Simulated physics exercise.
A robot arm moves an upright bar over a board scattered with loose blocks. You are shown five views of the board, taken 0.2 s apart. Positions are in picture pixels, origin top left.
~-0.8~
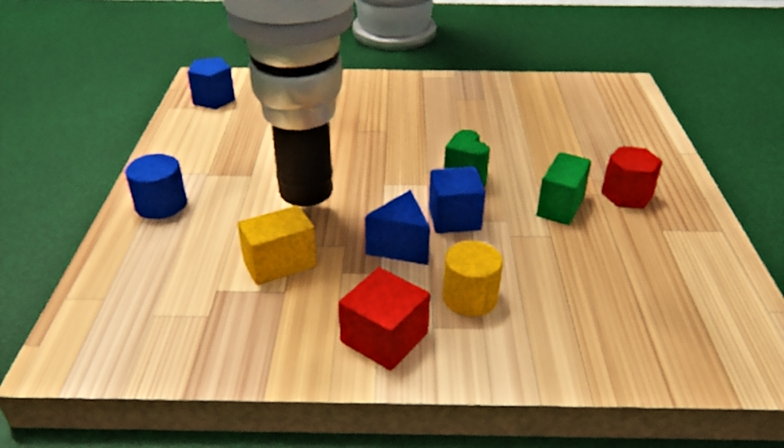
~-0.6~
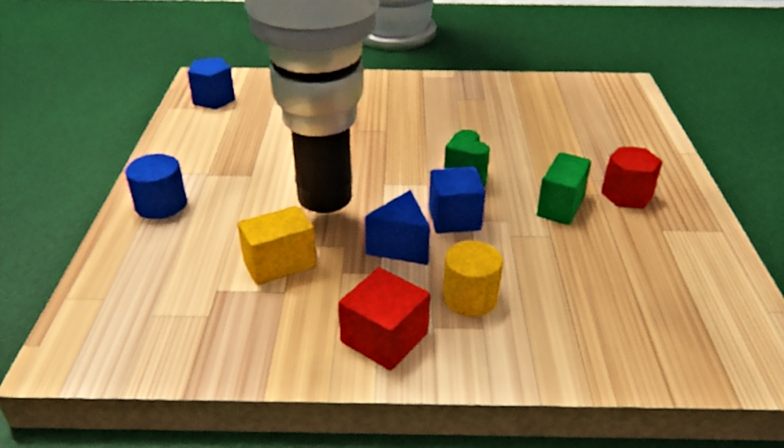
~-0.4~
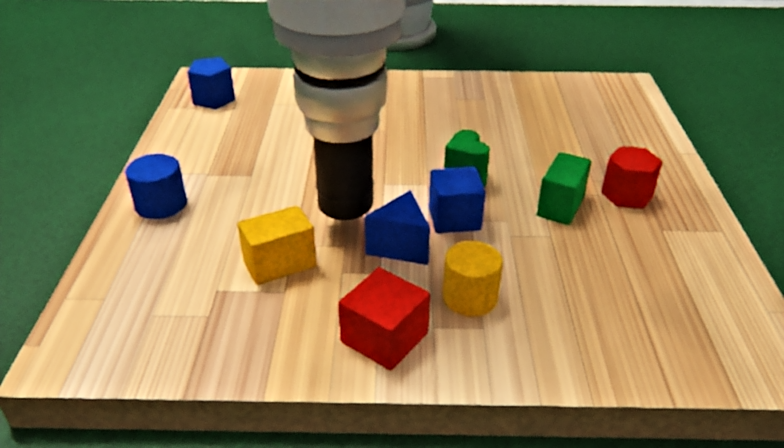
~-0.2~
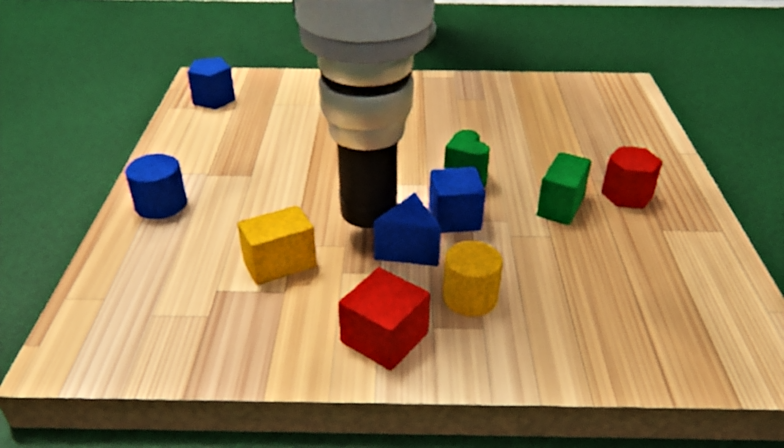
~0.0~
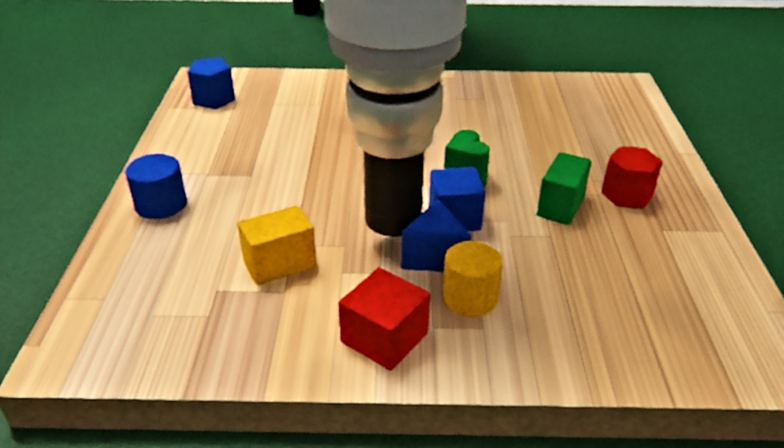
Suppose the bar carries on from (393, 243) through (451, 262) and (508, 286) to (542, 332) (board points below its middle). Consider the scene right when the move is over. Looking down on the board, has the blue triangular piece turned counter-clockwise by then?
Answer: Yes.
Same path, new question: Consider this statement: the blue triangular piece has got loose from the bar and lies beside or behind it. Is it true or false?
This is true.
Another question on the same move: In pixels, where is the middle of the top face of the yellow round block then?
The yellow round block ends near (506, 322).
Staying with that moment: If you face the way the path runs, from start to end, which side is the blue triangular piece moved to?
Off to the left side.
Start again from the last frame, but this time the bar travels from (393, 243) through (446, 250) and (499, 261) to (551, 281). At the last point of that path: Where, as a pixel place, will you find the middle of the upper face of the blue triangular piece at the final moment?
I'd place it at (609, 261), taking the centre of its top.
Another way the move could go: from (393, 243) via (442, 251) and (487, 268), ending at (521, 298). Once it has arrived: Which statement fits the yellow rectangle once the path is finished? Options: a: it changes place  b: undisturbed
The correct letter is b.
The first path, step by step. One third of the way, bar (453, 239); blue triangular piece (502, 237); yellow round block (489, 269).
Two thirds of the way, bar (512, 264); blue triangular piece (567, 264); yellow round block (504, 287).
At the end, bar (546, 309); blue triangular piece (602, 282), turned 40° anticlockwise; blue square block still; yellow round block (506, 322).
